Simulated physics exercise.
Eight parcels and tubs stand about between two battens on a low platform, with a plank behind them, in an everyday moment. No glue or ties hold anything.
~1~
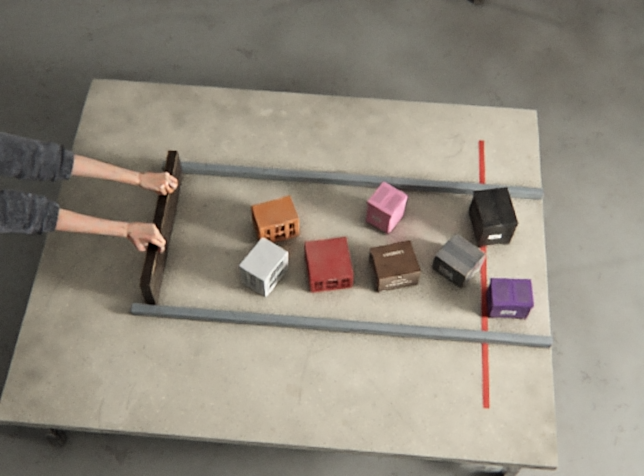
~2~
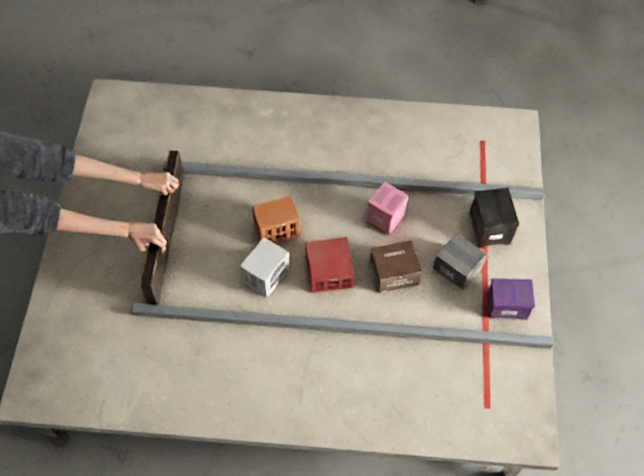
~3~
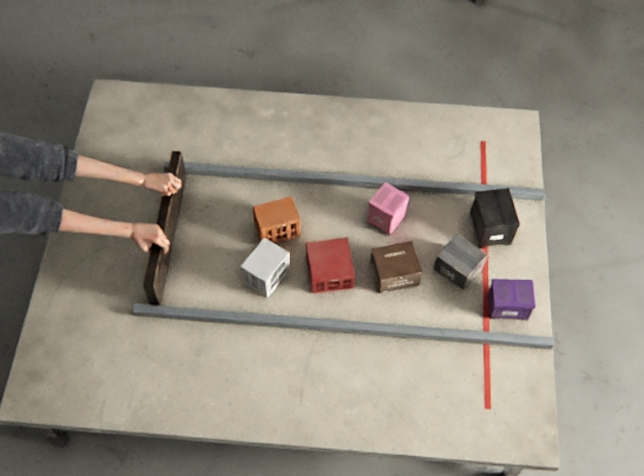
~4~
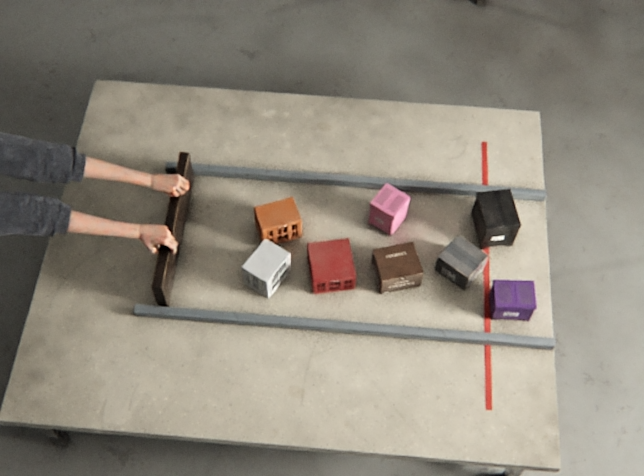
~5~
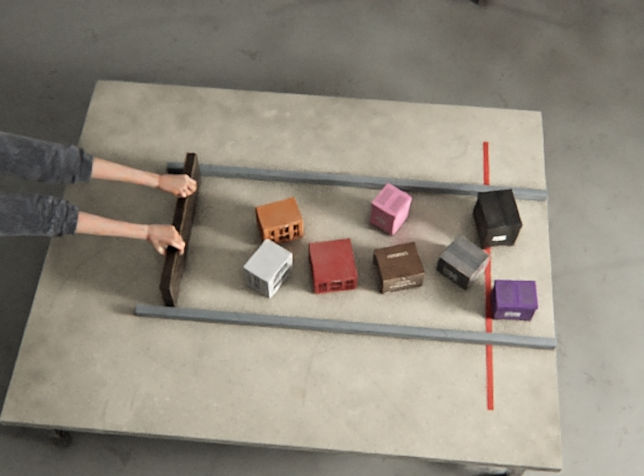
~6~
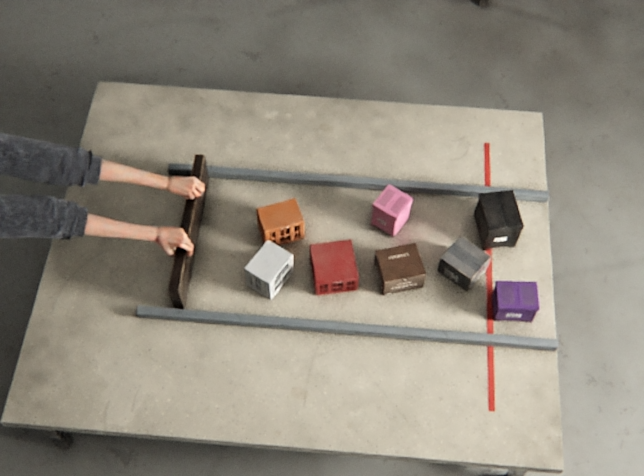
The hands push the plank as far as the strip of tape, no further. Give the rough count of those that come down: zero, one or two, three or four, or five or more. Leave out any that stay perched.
Three, or at most four, fall.
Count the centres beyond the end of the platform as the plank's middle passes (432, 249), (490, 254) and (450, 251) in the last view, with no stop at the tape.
In order: 2, 3, 2.
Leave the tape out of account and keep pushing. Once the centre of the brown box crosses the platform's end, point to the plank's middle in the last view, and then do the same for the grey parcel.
The brown box gives roughly (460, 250), the grey parcel roughly (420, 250).
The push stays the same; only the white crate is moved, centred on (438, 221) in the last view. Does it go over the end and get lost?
Observed: The white crate keeps its spot.
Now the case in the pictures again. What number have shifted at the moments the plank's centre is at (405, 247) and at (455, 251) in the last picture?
The count is 7 at the first point and 8 at the second.
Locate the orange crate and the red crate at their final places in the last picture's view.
You'll find the orange crate at roughly (512, 247) and the red crate at roughly (544, 285).
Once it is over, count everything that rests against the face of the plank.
That makes 3.
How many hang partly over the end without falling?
The total comes out at 2.
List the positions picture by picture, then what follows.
In the first picture, purple tote (509, 299); black tote (492, 218); grey parcel (459, 261); plank (163, 226); tape (484, 262).
In the second picture, black tote (493, 218); brown box (395, 267).
In the third picture, grey parcel (460, 262); red crate (330, 265).
In the fourth picture, purple tote (512, 300); pink tote (389, 210).
In the fifth picture, black tote (497, 219); orange crate (280, 222).
In the sixth picture, purple tote (515, 302); black tote (498, 220); grey parcel (464, 264); plank (190, 231); tape (489, 265).
Soon after, none off yet; purple tote at rest near (515, 302); black tote at rest near (498, 220); grey parcel at rest near (464, 264).
Then, none off yet; purple tote at rest near (515, 302); black tote at rest near (498, 220); grey parcel moved about its own width near (498, 265).
Further on, none off yet; purple tote tipped a little near (567, 316); black tote at rest near (498, 220); grey parcel tipped well over near (569, 263).
At rest, the number that fall off is three or four; fallen, brown box, grey parcel and purple tote.
